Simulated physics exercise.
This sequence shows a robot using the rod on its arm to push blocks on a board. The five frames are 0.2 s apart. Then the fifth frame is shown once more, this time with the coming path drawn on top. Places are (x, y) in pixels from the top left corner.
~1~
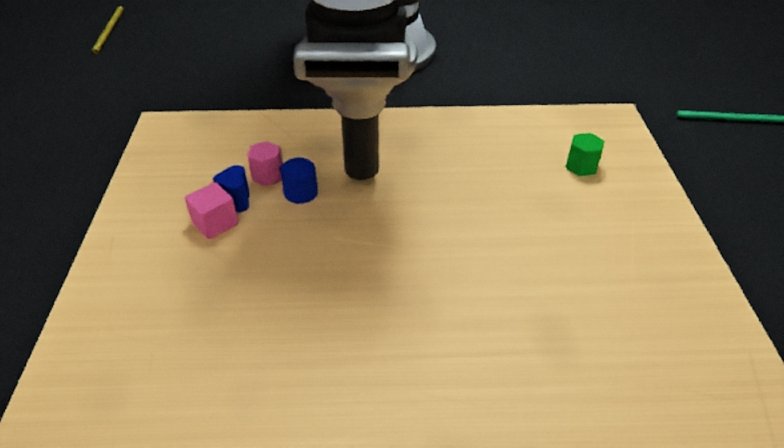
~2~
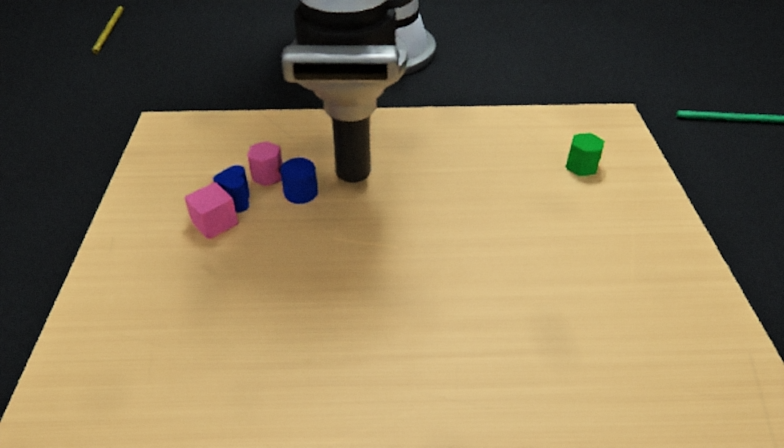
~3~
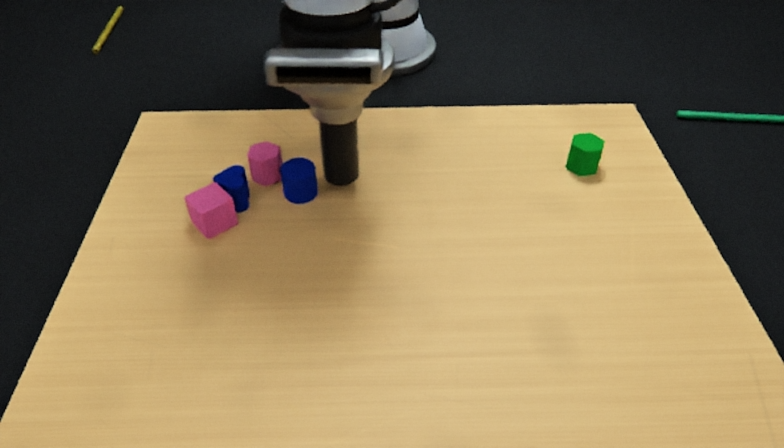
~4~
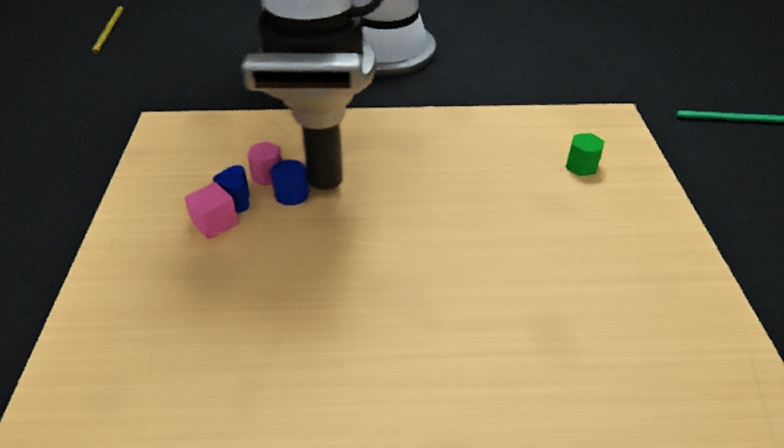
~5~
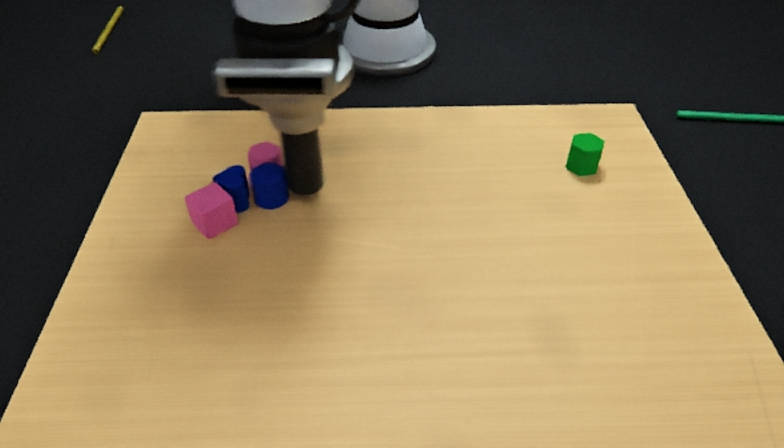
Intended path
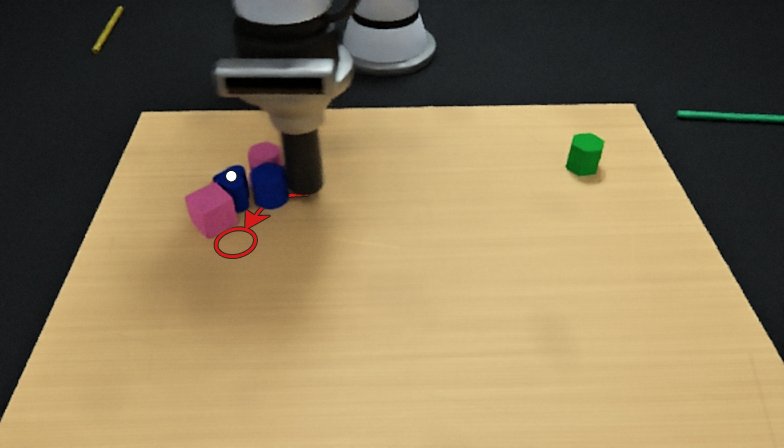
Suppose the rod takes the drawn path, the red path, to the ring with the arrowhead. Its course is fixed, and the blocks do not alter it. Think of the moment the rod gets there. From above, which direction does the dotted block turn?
Twists clockwise.
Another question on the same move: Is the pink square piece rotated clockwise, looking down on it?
Short answer: No.
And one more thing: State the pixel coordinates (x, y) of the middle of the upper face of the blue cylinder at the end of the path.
It comes to (221, 178).
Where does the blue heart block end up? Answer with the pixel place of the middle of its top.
Around pixel (194, 173).
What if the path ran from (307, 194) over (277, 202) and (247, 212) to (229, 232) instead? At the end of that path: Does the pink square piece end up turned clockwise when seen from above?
Short answer: No.
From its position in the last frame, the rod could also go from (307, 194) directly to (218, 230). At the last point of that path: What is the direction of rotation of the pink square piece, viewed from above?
Anticlockwise.
Path on the board, from (307, 194) through (274, 199) and (253, 219) to (236, 242); the dot is on the blue heart block.
What follows on the original path. One third of the way, rod at (272, 190); pink square piece at (200, 199), turned 30° anticlockwise; blue heart block at (203, 174); blue cylinder at (233, 175).
Two thirds of the way, rod at (251, 209); pink square piece at (198, 200), turned 30° anticlockwise; blue heart block at (194, 173), turned 20° clockwise; blue cylinder at (221, 178).
At the end, rod at (233, 232); pink square piece at (198, 200), turned 30° anticlockwise; blue heart block at (194, 173), turned 20° clockwise; pink six-sided block in place; blue cylinder at (221, 178).
